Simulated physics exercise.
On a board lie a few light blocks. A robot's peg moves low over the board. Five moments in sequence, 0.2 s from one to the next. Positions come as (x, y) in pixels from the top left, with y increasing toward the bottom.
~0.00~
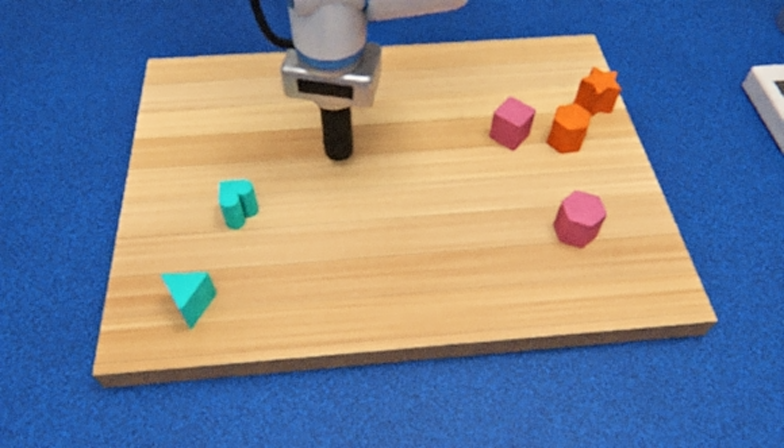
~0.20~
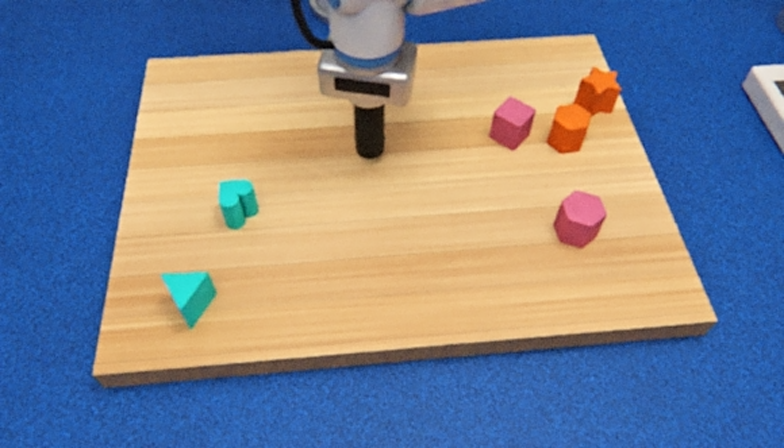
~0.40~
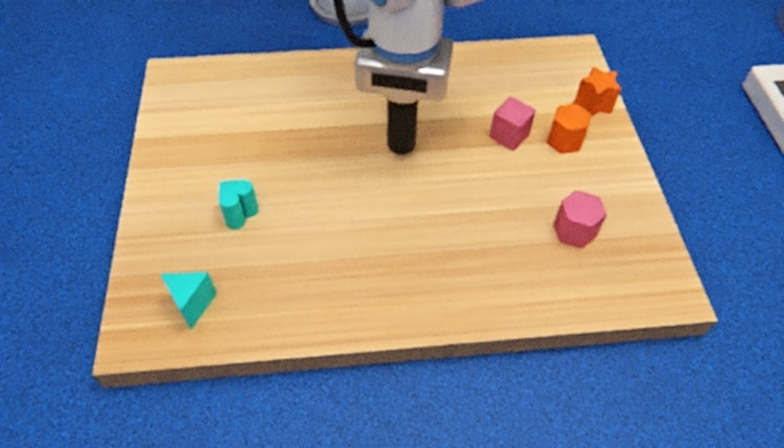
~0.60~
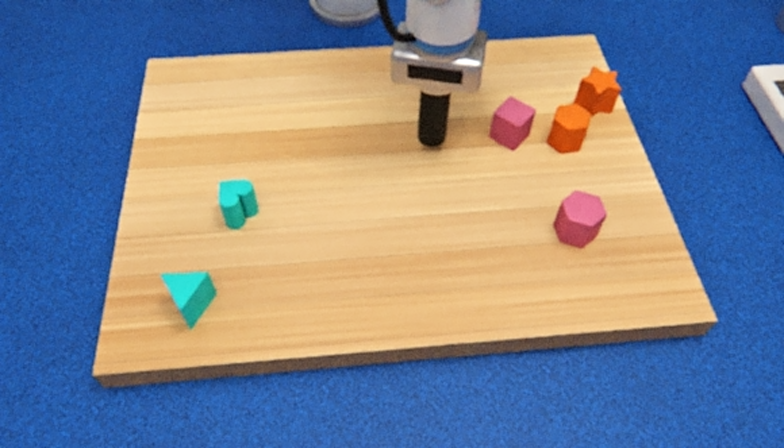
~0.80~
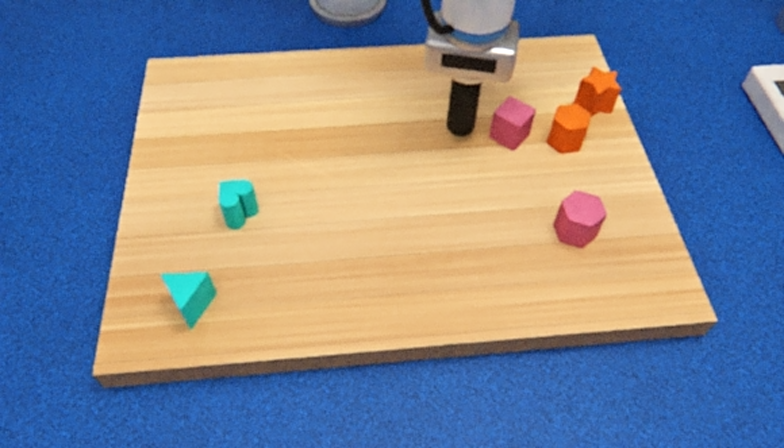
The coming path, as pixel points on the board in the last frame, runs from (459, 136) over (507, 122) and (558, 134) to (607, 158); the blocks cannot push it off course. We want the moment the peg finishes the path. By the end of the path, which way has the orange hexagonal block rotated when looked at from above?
It swings round anticlockwise.
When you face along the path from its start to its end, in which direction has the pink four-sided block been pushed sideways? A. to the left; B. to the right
I choose B.
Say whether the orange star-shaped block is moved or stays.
It is untouched.
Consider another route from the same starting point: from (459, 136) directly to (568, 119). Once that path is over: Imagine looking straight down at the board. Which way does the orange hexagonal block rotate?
From the top, the block rotates clockwise.
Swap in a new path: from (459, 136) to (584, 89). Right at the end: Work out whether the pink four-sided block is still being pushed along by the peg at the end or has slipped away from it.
The pink four-sided block slips off.
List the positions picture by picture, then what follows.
In the first picture, peg tip at (339, 151); block tops, pink four-sided block at (515, 111); orange hexagonal block at (573, 116); orange star-shaped block at (602, 79).
In the second picture, peg at (370, 149); blocks unchanged.
In the third picture, peg at (401, 145); blocks unchanged.
In the fourth picture, peg at (432, 137); blocks unchanged.
In the fifth picture, peg at (460, 127); pink four-sided block at (515, 111); orange hexagonal block at (573, 116); orange star-shaped block at (602, 79).
The first path, step by step. One third of the way, peg at (510, 113); pink four-sided block at (535, 114), turned 15° clockwise.
Two thirds of the way, peg at (561, 126); pink four-sided block at (551, 129), turned 70° clockwise; orange hexagonal block at (593, 125), turned 30° anticlockwise.
At the end, peg at (611, 150); pink four-sided block at (552, 130), turned 75° clockwise; orange hexagonal block at (647, 151), turned 30° anticlockwise; orange star-shaped block in place.
